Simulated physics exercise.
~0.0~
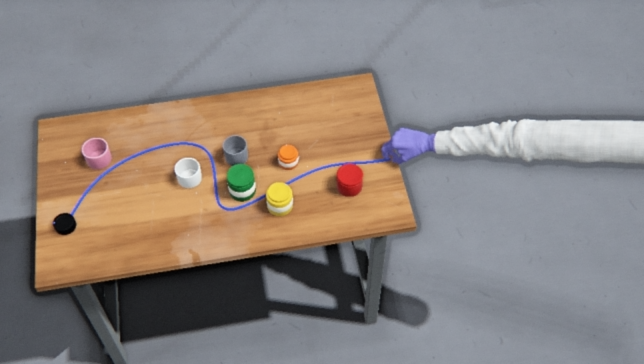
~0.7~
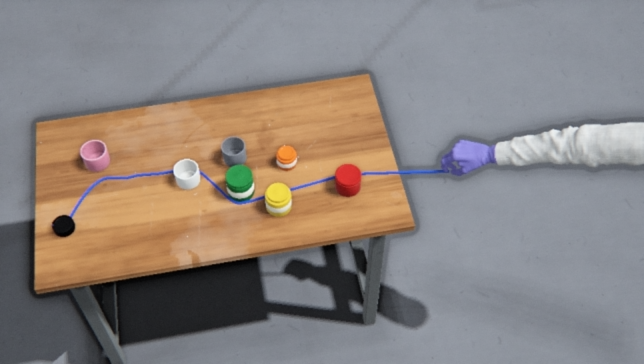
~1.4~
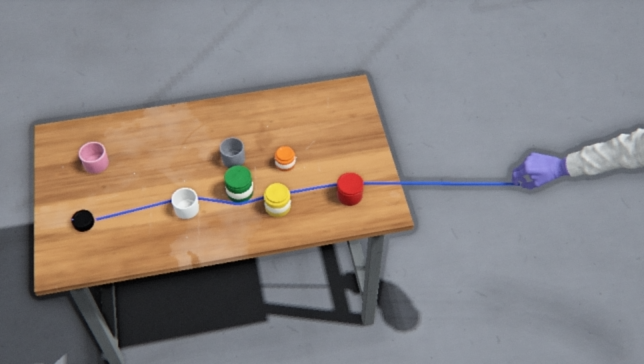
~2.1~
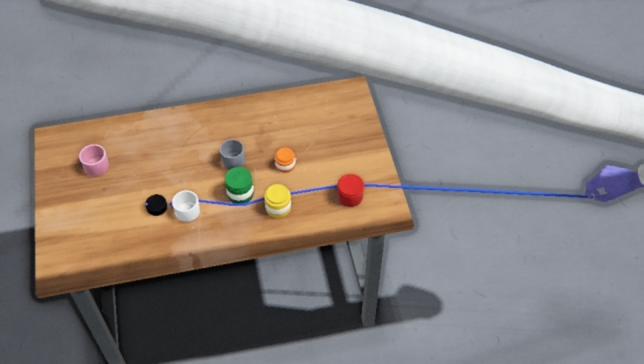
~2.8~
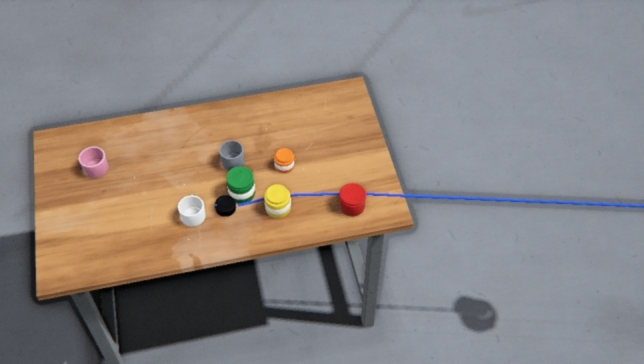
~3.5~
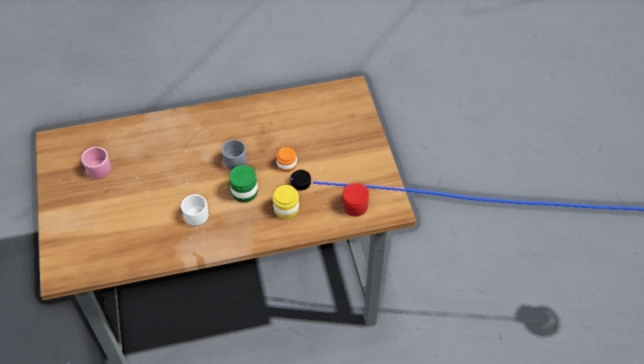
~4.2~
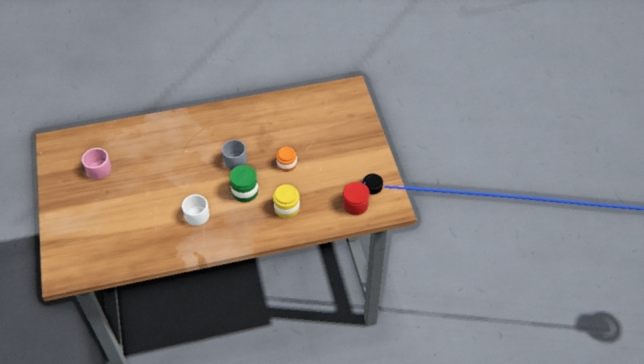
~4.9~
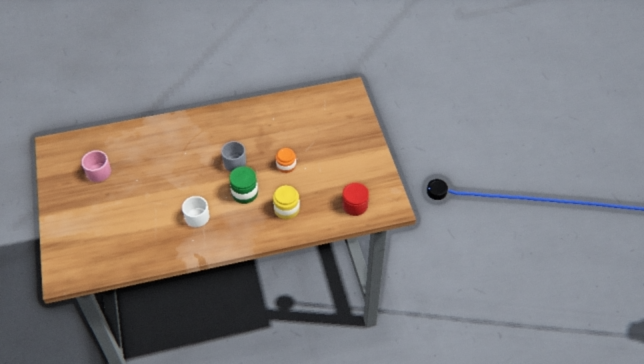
A black puck sits at the left end of a wooden table, tied to a blue cord that winds among several small cups and jars to a purple-gloved hand at the right. The hand pulls away to the right, and the cord straightens, nudging the white mug and the red tub toward the near side. The puck then slides right, brushing past the white mug and the green tin. It shifts the yellow jar slightly as it passes, then skims by the red tub. Finally it clears the right edge, leaving the other containers standing on the table.
